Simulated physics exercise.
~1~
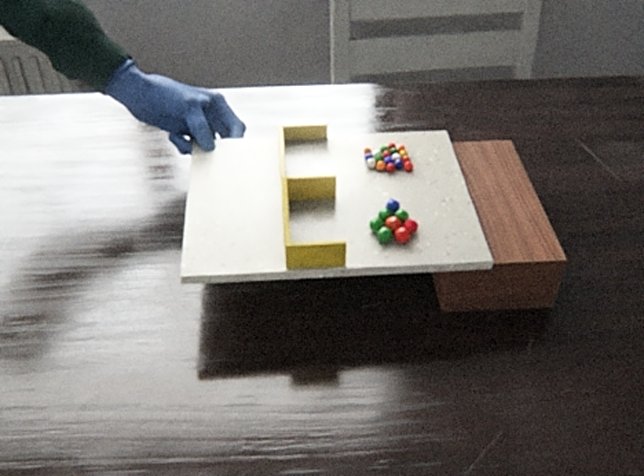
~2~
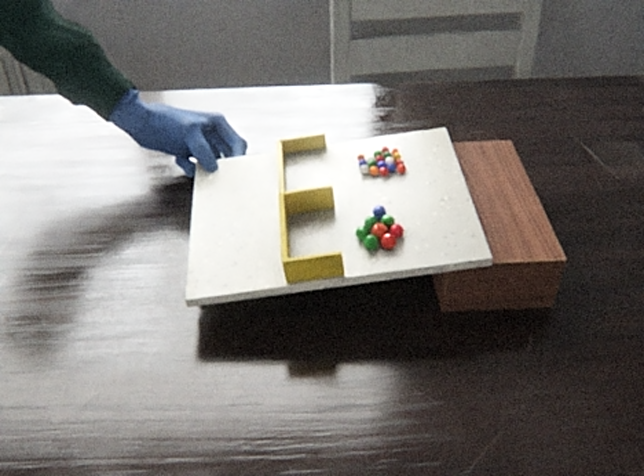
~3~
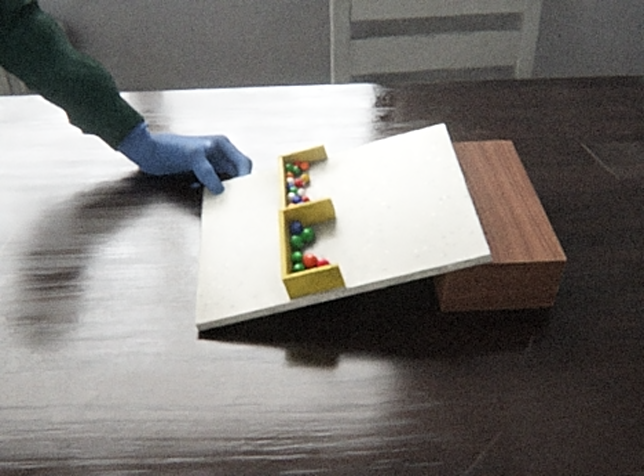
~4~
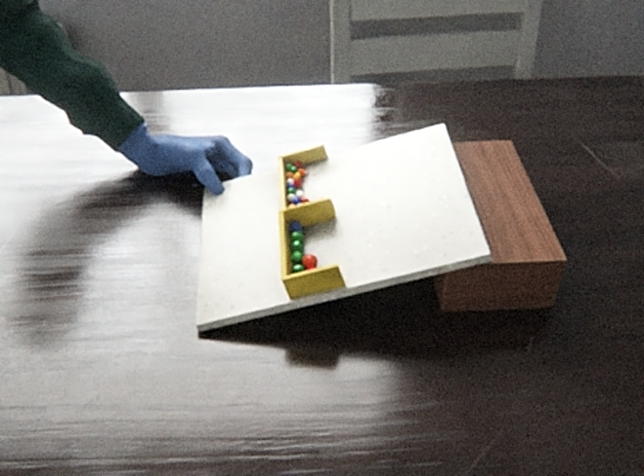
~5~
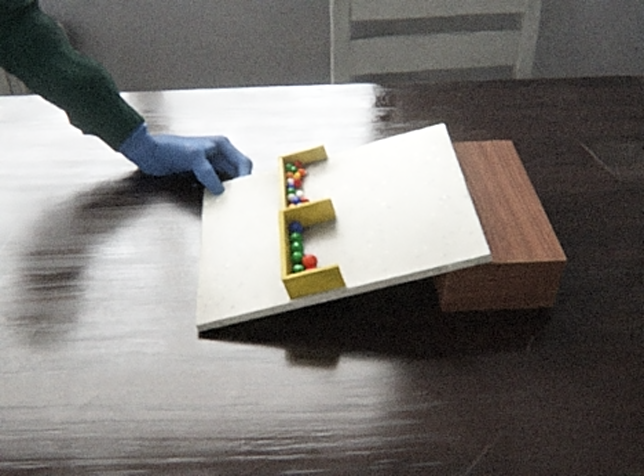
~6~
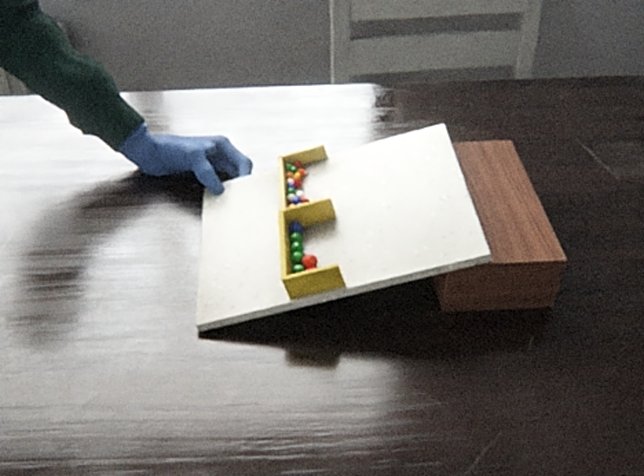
Two heaps of small colourful balls sliding left down a white board as a gloved hand tilts it, gathering against yellow barriers.
